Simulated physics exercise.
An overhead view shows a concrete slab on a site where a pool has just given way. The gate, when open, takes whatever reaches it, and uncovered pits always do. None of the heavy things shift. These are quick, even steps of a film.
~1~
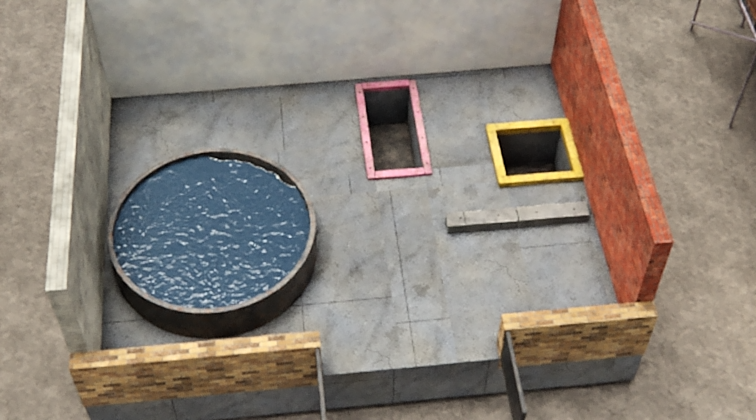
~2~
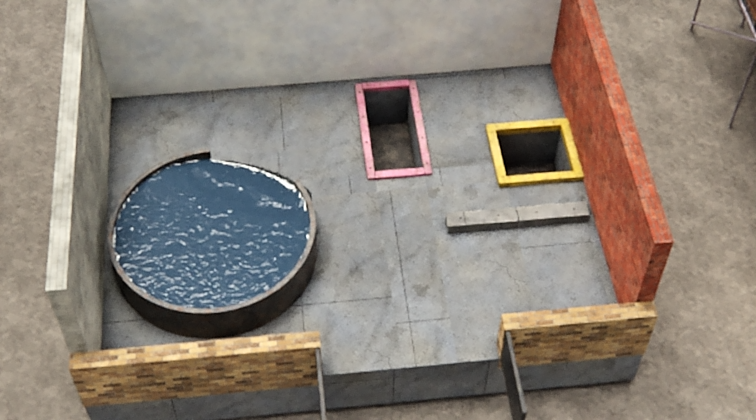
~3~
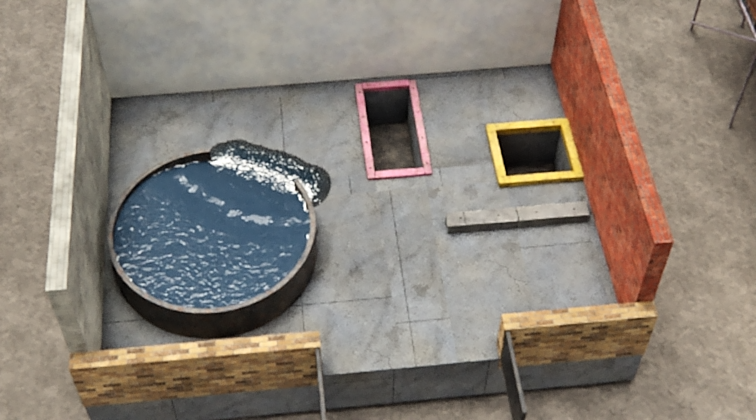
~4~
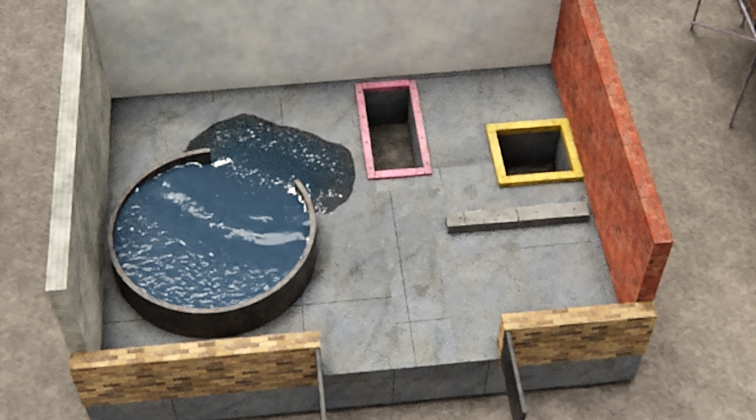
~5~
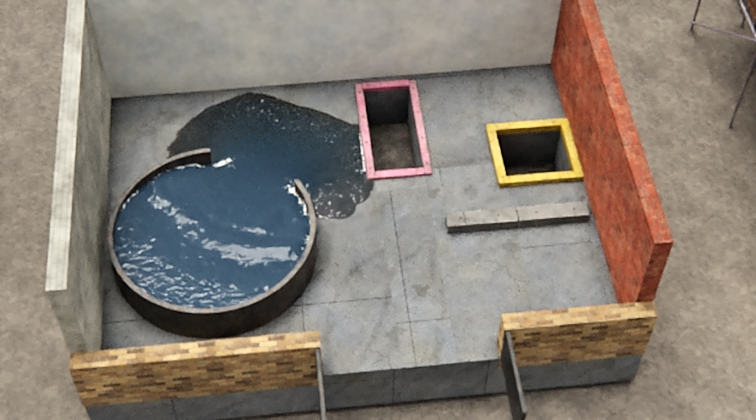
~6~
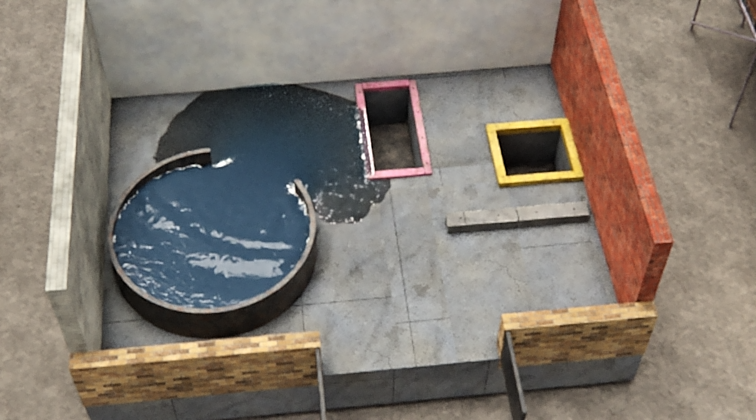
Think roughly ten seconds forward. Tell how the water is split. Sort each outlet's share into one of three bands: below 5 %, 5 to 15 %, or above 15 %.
Shares: The gate gets below 5 %; the pink pit gets above 15 %; the yellow pit gets below 5 %.
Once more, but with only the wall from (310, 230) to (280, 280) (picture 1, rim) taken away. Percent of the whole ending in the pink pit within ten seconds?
Pink 0 %.
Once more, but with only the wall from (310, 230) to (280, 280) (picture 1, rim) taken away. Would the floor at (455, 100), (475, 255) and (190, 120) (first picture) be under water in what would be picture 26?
Note, points one to three: Unreached / reached and soaked / unreached.
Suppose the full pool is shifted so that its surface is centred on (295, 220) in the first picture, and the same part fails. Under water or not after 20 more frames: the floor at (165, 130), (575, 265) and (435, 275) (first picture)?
Taking them as they were asked, they come out soaked, bone dry, bone dry.
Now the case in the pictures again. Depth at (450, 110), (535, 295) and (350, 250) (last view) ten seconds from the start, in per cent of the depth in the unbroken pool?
In that order: 6, 0 and 4 per cent.
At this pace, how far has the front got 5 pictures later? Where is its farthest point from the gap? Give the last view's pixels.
Best guess: Near (425, 80).
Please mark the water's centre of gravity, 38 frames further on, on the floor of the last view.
My guess is about (247, 191).
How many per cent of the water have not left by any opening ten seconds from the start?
About 60 per cent.
A moment on, water covers 20 % of the floor; the gate 0 %, the pink pit 2 %, the yellow pit 0 %.
Next, water covers 25 % of the floor; the gate 0 %, the pink pit 9 %, the yellow pit 0 %.
Then, water covers 35 % of the floor; the gate 0 %, the pink pit 20 %, the yellow pit 0 %.
Later, water covers 50 % of the floor; the gate 0 %, the pink pit 30 %, the yellow pit 0 %.
In the end, water covers 80 % of the floor; the gate 0 %, the pink pit 39 %, the yellow pit 0 %.
